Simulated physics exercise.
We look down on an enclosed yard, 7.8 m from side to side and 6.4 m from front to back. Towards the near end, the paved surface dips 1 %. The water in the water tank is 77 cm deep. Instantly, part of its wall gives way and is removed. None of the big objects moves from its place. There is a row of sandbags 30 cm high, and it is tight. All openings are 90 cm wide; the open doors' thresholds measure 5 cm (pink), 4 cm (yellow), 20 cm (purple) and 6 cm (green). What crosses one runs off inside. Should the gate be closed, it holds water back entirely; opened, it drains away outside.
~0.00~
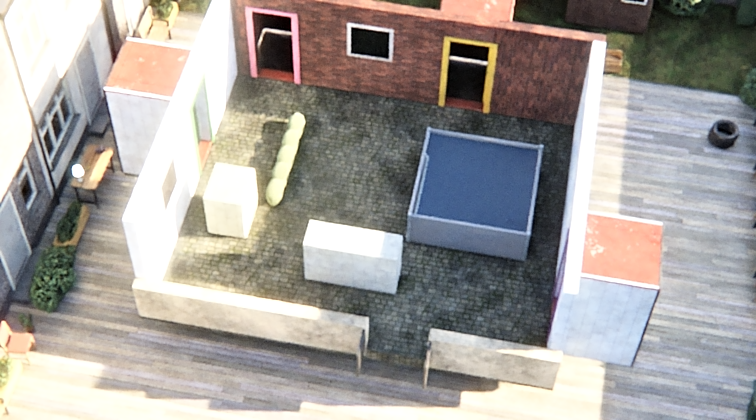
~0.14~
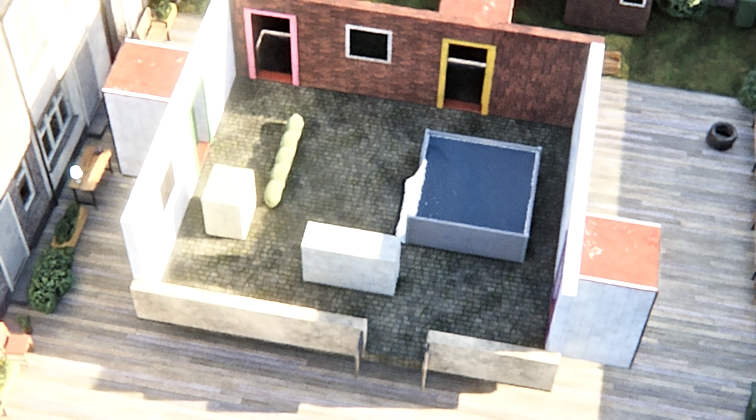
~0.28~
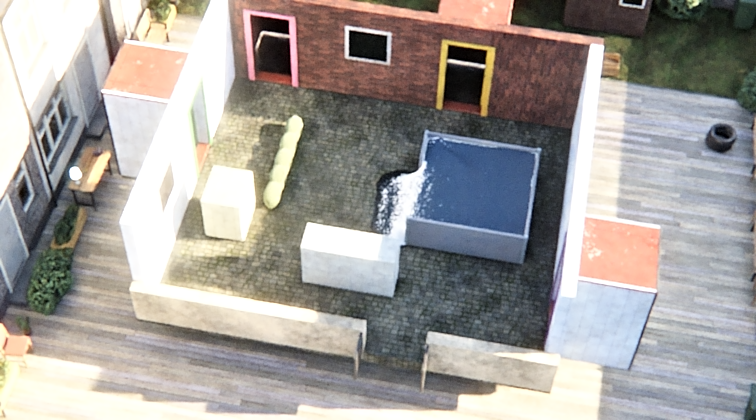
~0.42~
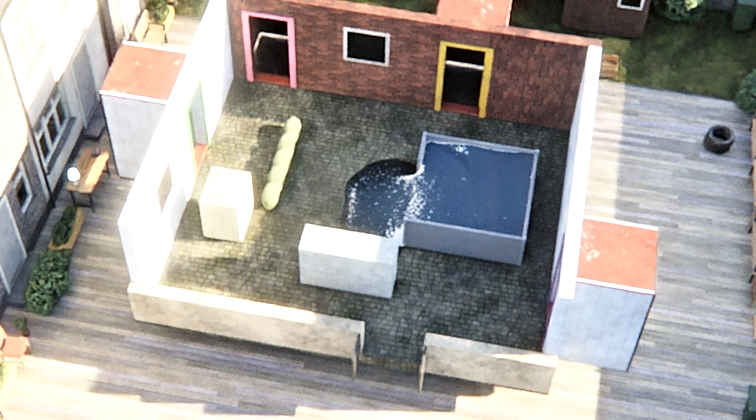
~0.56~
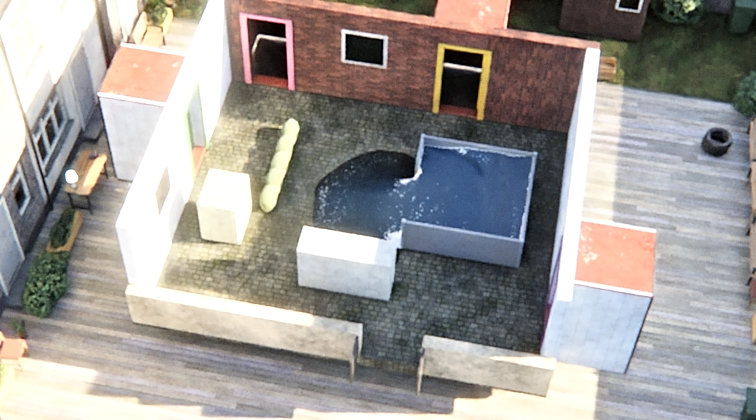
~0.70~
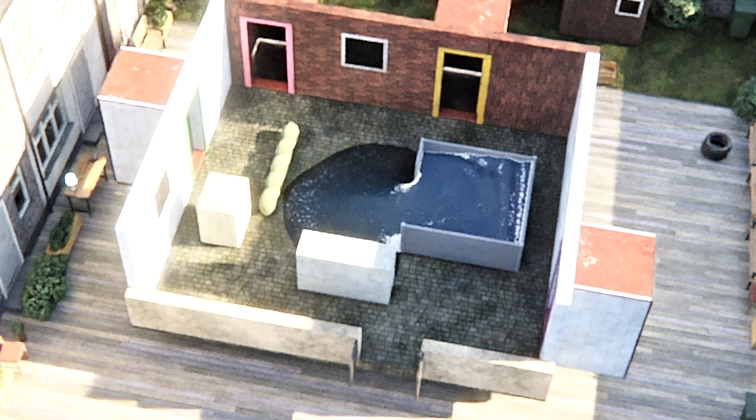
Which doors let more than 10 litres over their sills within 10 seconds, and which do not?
In 10 seconds, the pink door lets more through; the yellow door stays within 10 litres; the purple door stays within 10 litres; the green door lets more through.
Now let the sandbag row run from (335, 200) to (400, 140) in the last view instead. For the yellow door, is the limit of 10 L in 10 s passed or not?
Then, for the yellow door, it's higher.
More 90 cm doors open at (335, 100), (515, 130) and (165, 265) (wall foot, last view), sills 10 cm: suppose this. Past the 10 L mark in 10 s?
In sequence the answers are more than that, less than that and more than that.
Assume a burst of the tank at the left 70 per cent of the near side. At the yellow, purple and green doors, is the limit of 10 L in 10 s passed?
Then yellow would come out on the low side, purple on the low side and green on the low side.
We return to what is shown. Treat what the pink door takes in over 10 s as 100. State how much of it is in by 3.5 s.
I'd say close to 10 percent.
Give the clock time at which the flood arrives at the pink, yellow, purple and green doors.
Pink: 2.0 s; yellow: 3.6 s; purple: 6.5 s; green: 2.2 s.
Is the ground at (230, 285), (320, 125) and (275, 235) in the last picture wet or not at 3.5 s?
Well, the first is drenched, the next drenched, the last drenched.
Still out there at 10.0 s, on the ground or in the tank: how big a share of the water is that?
I'd put it at some 94 percent still there.
After 1.4 s water covers 30 % of the floor and is deepest (42 cm) near (281, 208); pink door not reached, yellow door not reached, purple door not reached, green door not reached.
After 2.2 s water covers 40 % of the floor and is deepest (49 cm) near (147, 310); pink door 8 cm at the sill, 0 L in, yellow door not reached, purple door not reached, green door 2 cm at the sill, 0 L in.
After 3.5 s water covers 55 % of the floor and is deepest (32 cm) near (219, 316); pink door 8 cm at the sill, 9 L in, yellow door not reached, purple door not reached, green door 8 cm at the sill, 17 L in.
After 6.0 s water covers 90 % of the floor and is deepest (22 cm) near (255, 157); pink door 7 cm at the sill, 34 L in, yellow door 3 cm at the sill, 0 L in, purple door not reached, green door 10 cm at the sill, 34 L in.
After 10.0 s water covers 95 % of the floor and is deepest (16 cm) near (258, 198); pink door 10 cm at the sill, 113 L in, yellow door 3 cm at the sill, 0 L in, purple door 11 cm at the sill, 0 L in, green door 11 cm at the sill, 83 L in.
